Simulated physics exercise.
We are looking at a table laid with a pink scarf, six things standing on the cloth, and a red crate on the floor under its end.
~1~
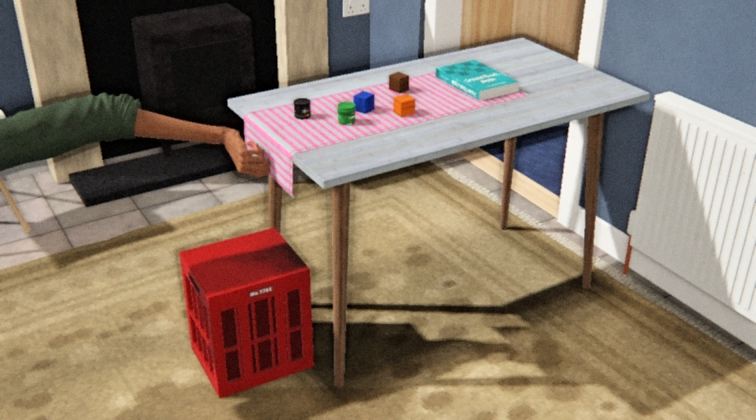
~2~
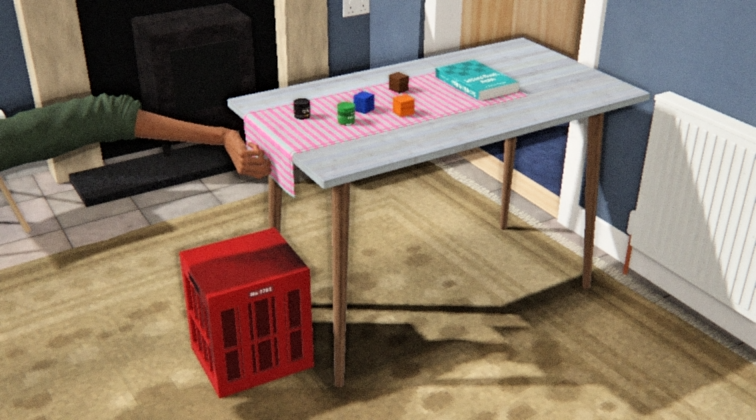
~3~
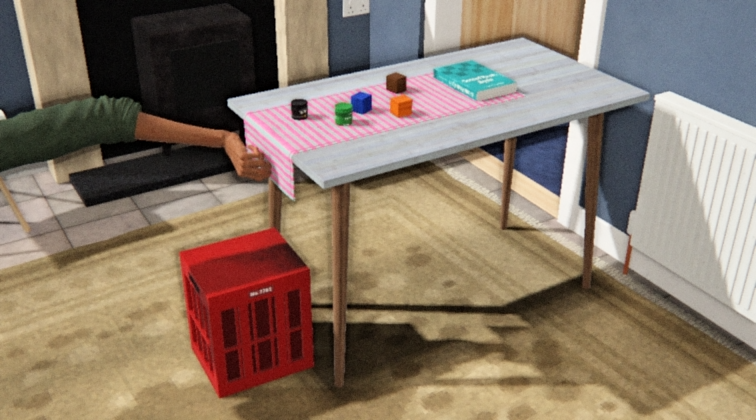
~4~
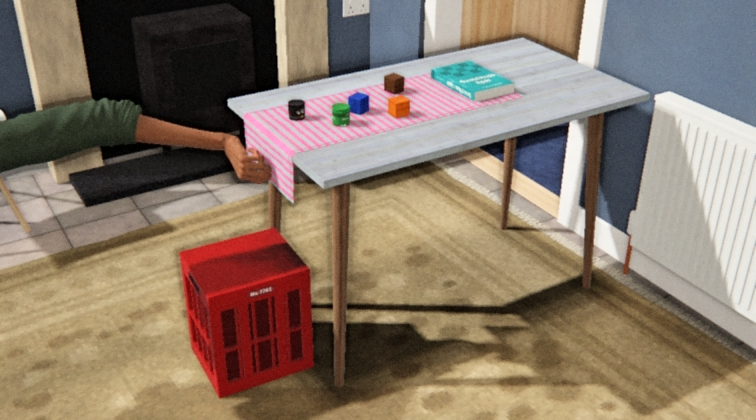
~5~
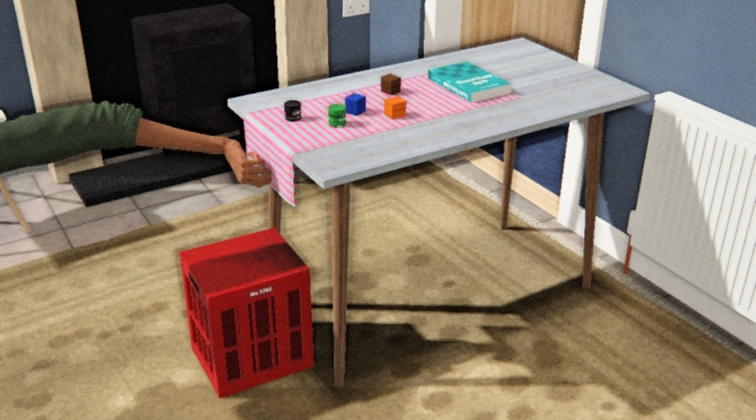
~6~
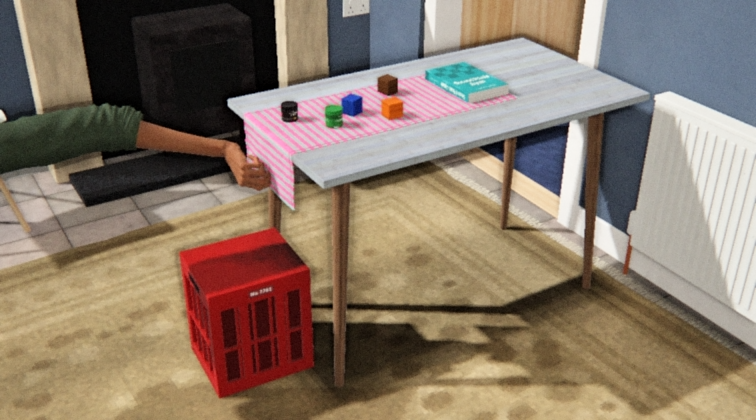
A hand at the left slowly drew a pink striped cloth a little way over the table's edge, and the two small pots, three cubes and teal book on it shifted slightly left together.
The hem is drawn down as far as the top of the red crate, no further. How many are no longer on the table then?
The count of fallen things is two.
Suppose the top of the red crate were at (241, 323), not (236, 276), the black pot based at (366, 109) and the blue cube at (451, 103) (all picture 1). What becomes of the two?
The black pot drops off; the blue cube does not fall.
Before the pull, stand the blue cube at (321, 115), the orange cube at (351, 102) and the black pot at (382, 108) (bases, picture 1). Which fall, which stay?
The blue cube comes down, the orange cube remains up, the black pot remains up.
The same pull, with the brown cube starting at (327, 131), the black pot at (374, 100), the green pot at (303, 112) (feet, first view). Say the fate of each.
The brown cube is carried off, the black pot keeps its place on top, the green pot comes down.
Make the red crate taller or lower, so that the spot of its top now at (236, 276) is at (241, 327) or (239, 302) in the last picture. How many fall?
It would be 4 and 3.
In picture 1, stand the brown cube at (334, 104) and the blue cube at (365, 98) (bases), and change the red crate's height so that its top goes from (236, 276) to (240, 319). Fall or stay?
The brown cube drops off; the blue cube tumbles off.
Soon after, hem near (271, 220); black pot gone.
Then, hem on the crate; black pot and green pot gone.
At rest, hem on the crate; black pot and green pot gone. It carries off two.
